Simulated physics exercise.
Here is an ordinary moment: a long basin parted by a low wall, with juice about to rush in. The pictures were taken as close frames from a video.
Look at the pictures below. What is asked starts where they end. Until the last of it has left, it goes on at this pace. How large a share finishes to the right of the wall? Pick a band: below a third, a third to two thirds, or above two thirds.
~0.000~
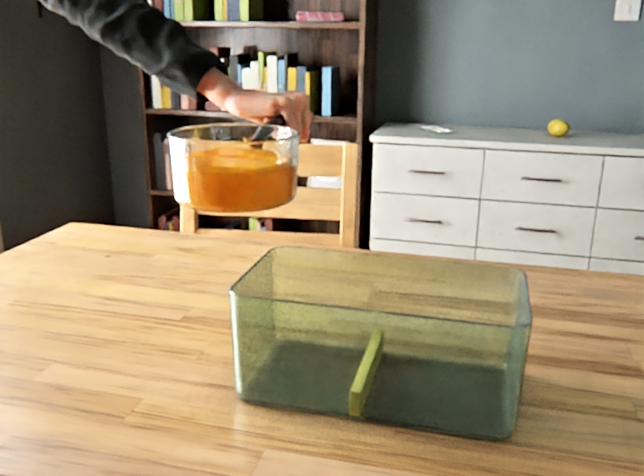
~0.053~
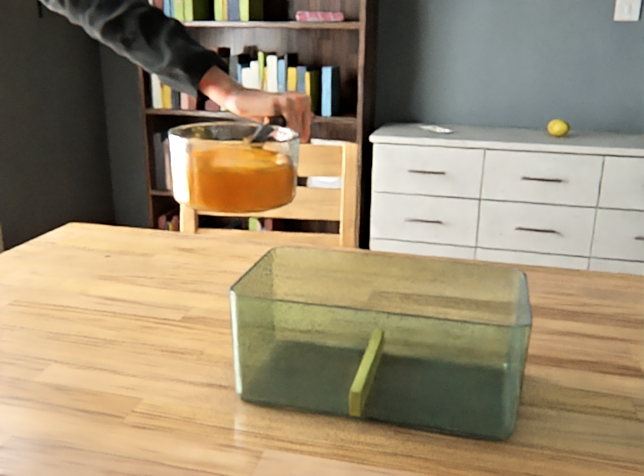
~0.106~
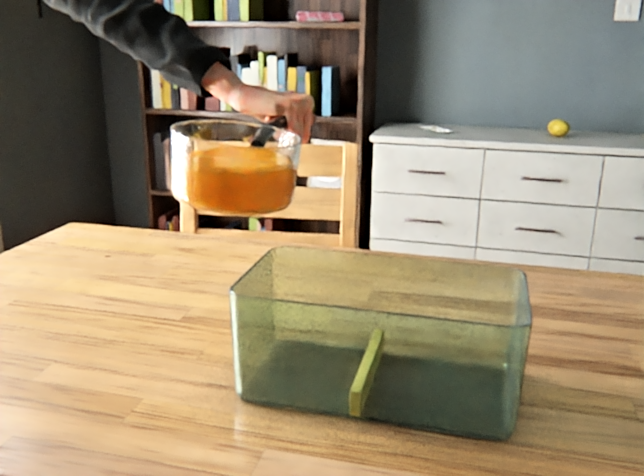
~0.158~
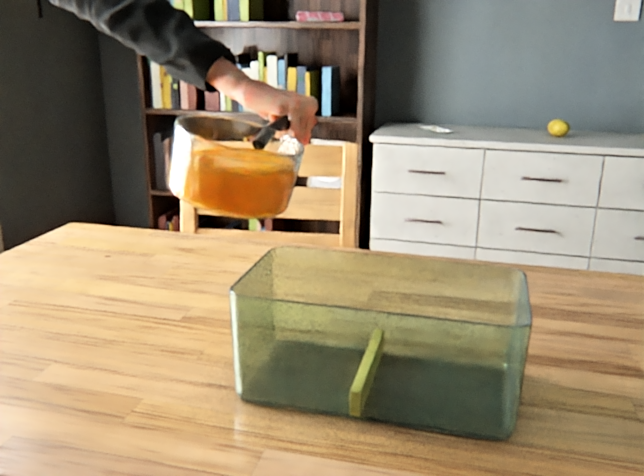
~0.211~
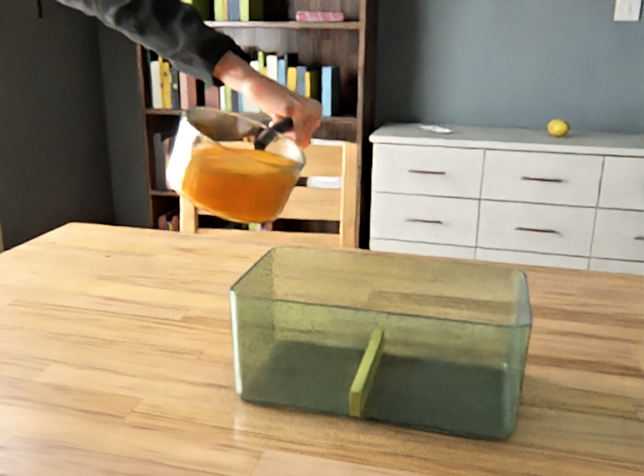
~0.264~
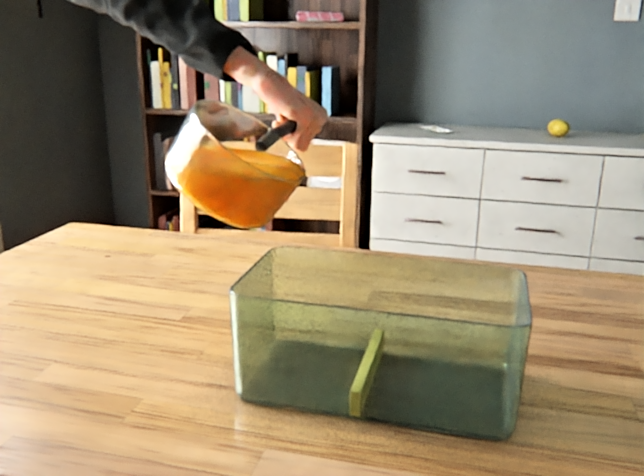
Below a third.
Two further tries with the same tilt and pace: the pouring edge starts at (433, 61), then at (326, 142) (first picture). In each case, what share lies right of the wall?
Try one: 75 %; try two: 40 %.
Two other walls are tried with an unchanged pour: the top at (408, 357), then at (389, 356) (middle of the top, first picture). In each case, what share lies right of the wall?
That'd be about 10 percent for the first and about 10 percent for the other.
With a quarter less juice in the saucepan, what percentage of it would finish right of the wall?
Some 15 parts in a hundred, give or take.
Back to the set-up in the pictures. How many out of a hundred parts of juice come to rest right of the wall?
Some 15 per cent.
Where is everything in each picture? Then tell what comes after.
In the first picture, it leans 0°; its right rim is at (295, 138); the juice meets the walls at (182, 155) and (294, 162); the long basin's rim runs from (252, 269) to (528, 297); the wall's top is at (369, 358).
In the second picture, it leans 2°; its right rim is at (296, 140); the juice meets the walls at (182, 155) and (295, 163).
In the third picture, it leans 6°; its right rim is at (298, 145); the juice meets the walls at (182, 154) and (295, 163).
In the fourth picture, it leans 14°; its right rim is at (300, 154); the juice meets the walls at (182, 154) and (296, 165).
In the fifth picture, it leans 23°; its right rim is at (302, 166); the juice meets the walls at (180, 153) and (299, 168).
In the sixth picture, it leans 35°; its right rim is at (301, 180); the juice meets the walls at (179, 149) and (299, 169).
A moment on, the saucepan is tipped on its side and 33 per cent is still to pour, 29 is left of the wall and 0 right of it.
Next, the saucepan is tipped right over and 9 per cent is still to pour, 79 is left of the wall and 4 right of it.
Then the saucepan is tipped right over and 2 per cent is still to pour, 86 is left of the wall and 10 right of it.
Later the saucepan is tipped right over and 0 per cent is still to pour, 85 is left of the wall and 14 right of it.
At rest 85 per cent lies left of the wall, 14 right of it and 1 outside.
